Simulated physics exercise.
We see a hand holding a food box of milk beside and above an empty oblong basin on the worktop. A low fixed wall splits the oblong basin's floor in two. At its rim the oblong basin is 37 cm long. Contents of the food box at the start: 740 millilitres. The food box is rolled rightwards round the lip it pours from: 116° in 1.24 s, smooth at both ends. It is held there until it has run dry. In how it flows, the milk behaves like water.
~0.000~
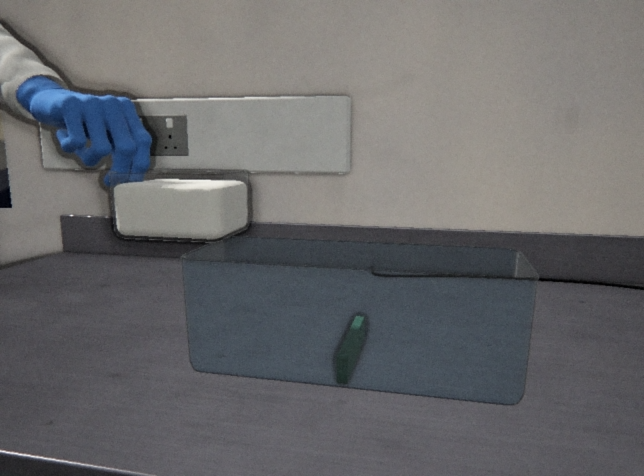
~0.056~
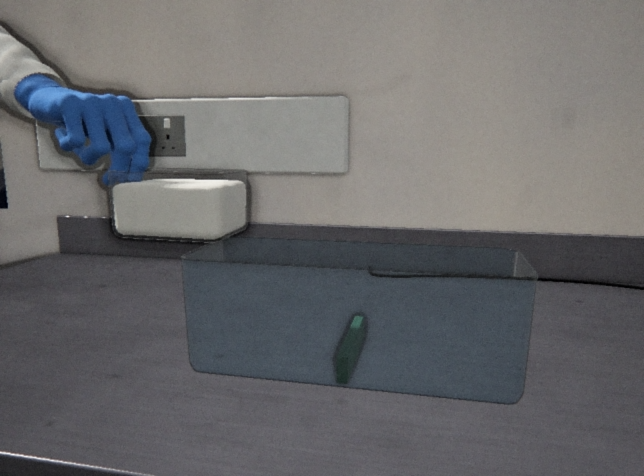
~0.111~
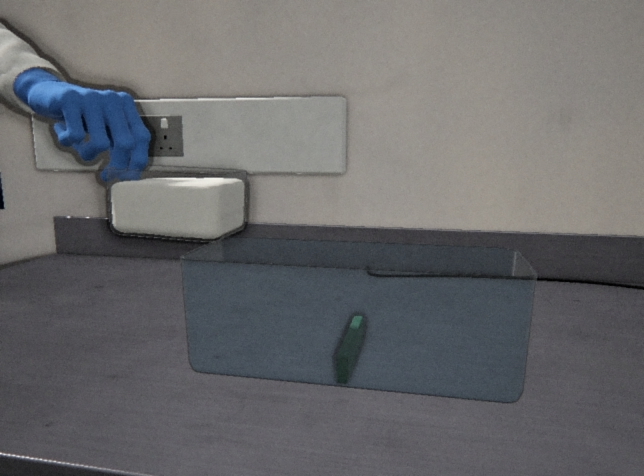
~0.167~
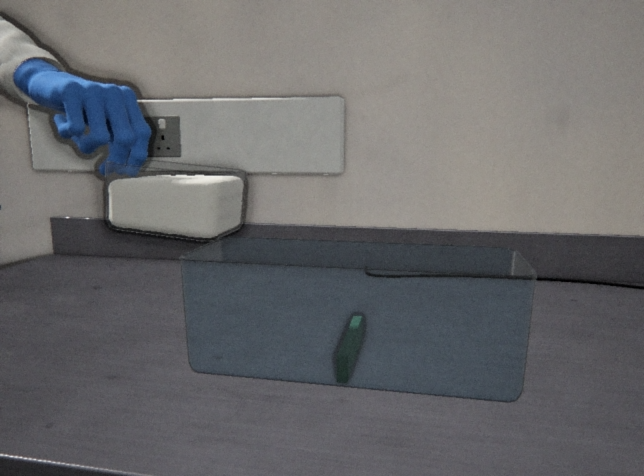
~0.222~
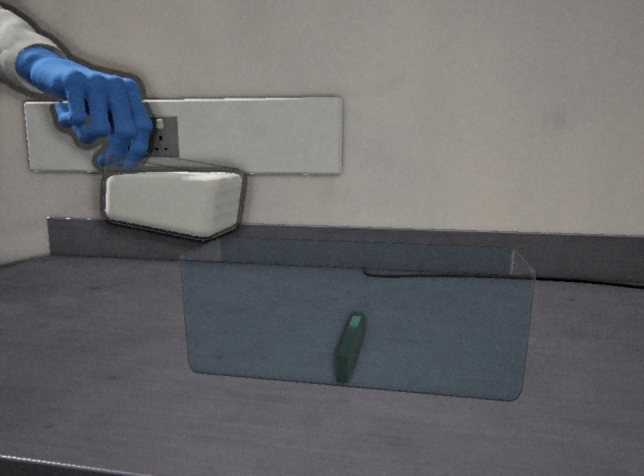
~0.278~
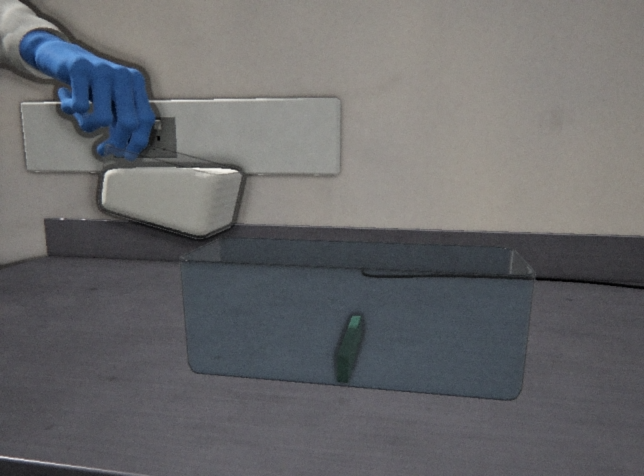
A blue-gloved hand held a white box beside and above a clear, bluish basin on a grey worktop, and the box slowly tilted a little to the right while the basin stayed still.
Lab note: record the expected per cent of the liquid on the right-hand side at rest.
Expected right-hand share: 24 per cent.
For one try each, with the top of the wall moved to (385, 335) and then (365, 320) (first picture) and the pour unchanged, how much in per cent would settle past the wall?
The first gives near 15 per cent and the second near 5 per cent.
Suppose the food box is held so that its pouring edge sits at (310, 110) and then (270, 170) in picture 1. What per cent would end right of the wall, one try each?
Respectively about 85 and 60 percent.
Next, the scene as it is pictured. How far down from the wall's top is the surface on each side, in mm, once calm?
Close to 6 mm left and close to 24 mm right.
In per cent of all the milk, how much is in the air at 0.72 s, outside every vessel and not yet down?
It comes to roughly 34 per cent.
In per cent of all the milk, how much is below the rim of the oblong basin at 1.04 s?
86 per cent or thereabouts.
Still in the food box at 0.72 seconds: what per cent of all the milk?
Roughly 48 %.
After 0.72 s the tilt is 72° and 47 per cent is still to pour, 18 is left of the wall and 0 right of it.
After 1.04 s the tilt is 109° and 6 per cent is still to pour, 74 is left of the wall and 11 right of it.
After 1.37 s the tilt is 116° and 0 per cent is still to pour, 83 is left of the wall and 16 right of it.
After 1.74 s the tilt is 116° and 0 per cent is still to pour, 75 is left of the wall and 25 right of it.
In the end 75 per cent lies left of the wall, 24 right of it and 1 outside.
